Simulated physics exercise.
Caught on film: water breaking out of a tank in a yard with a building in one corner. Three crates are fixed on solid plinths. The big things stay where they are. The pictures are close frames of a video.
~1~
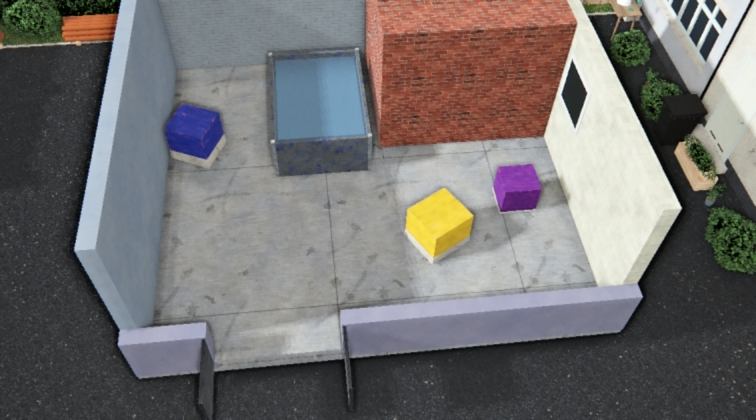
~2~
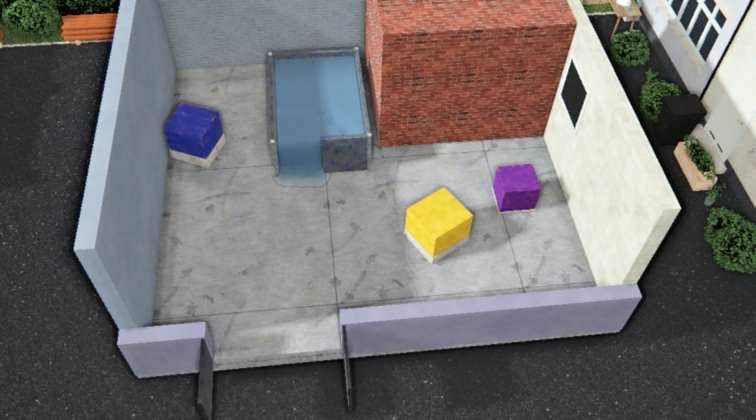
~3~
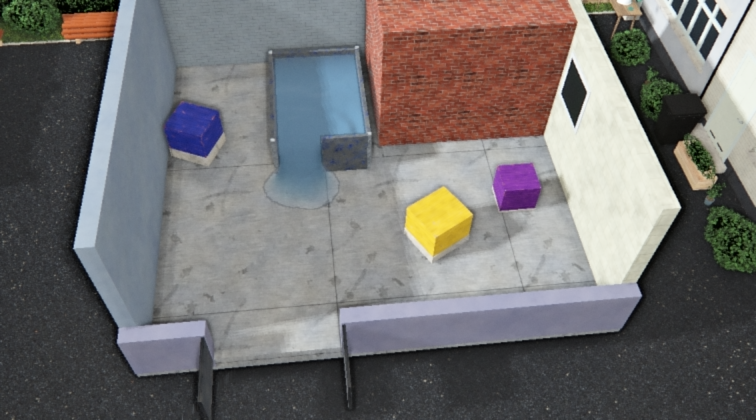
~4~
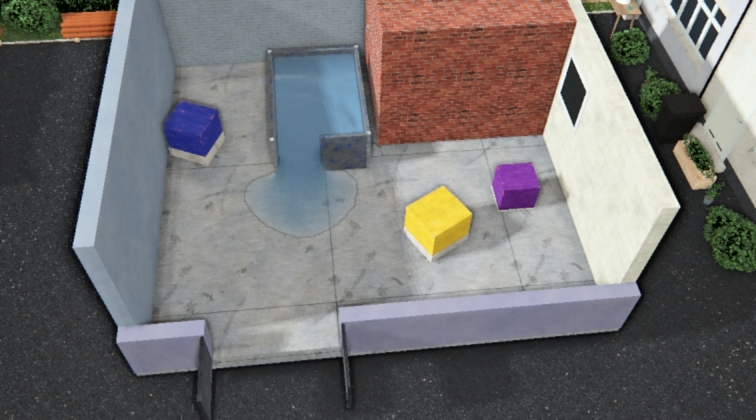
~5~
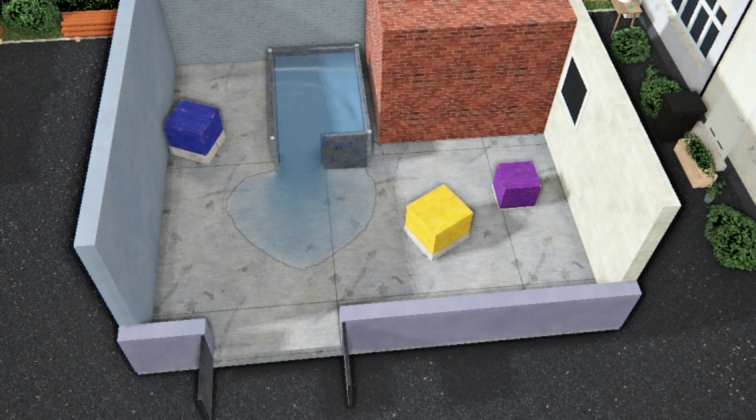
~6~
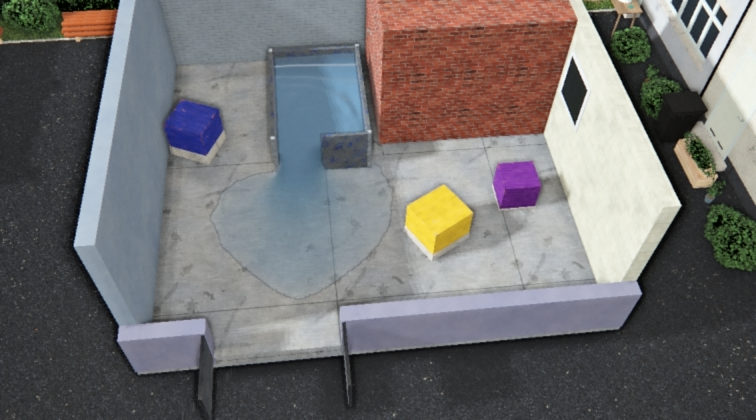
Water pours through a gap in the tank's front and spreads across the paved yard.
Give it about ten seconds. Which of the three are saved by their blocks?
One by one: The purple crate gets wet; the yellow crate stays dry; the blue crate stays dry.
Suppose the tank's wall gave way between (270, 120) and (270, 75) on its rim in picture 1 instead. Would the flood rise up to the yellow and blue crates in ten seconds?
My reading: Yellow stays dry; blue is wetted.
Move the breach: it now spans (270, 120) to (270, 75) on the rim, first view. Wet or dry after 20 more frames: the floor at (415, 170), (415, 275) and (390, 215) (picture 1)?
In turn: No water, not flooded, free of water.
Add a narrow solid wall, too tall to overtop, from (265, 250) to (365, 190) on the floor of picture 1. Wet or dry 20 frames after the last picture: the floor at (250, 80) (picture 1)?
Verdict: No water.
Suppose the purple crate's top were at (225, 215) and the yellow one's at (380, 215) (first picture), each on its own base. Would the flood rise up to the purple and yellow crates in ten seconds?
Then: Purple crate is wetted; yellow crate is topped.
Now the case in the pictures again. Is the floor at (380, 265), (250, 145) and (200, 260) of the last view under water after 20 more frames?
As listed: Covered, free of water, flooded.
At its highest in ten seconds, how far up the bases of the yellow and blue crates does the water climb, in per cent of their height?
In turn 40 and 40 per cent.
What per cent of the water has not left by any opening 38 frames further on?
I make it 68 per cent.
A moment on, water covers 40 % of the floor; the purple crate not reached, the yellow crate water round its plinth, the blue crate not reached.
Next, water covers 45 % of the floor; the purple crate not reached, the yellow crate water round its plinth, the blue crate not reached.
Then, water covers 50 % of the floor; the purple crate water round its plinth, the yellow crate water round its plinth, the blue crate not reached.
Later, water covers 65 % of the floor; the purple crate water round its plinth, the yellow crate water round its plinth, the blue crate water round its plinth.
In the end, water covers 85 % of the floor; the purple crate was topped, the yellow crate stayed above the water, the blue crate stayed above the water.
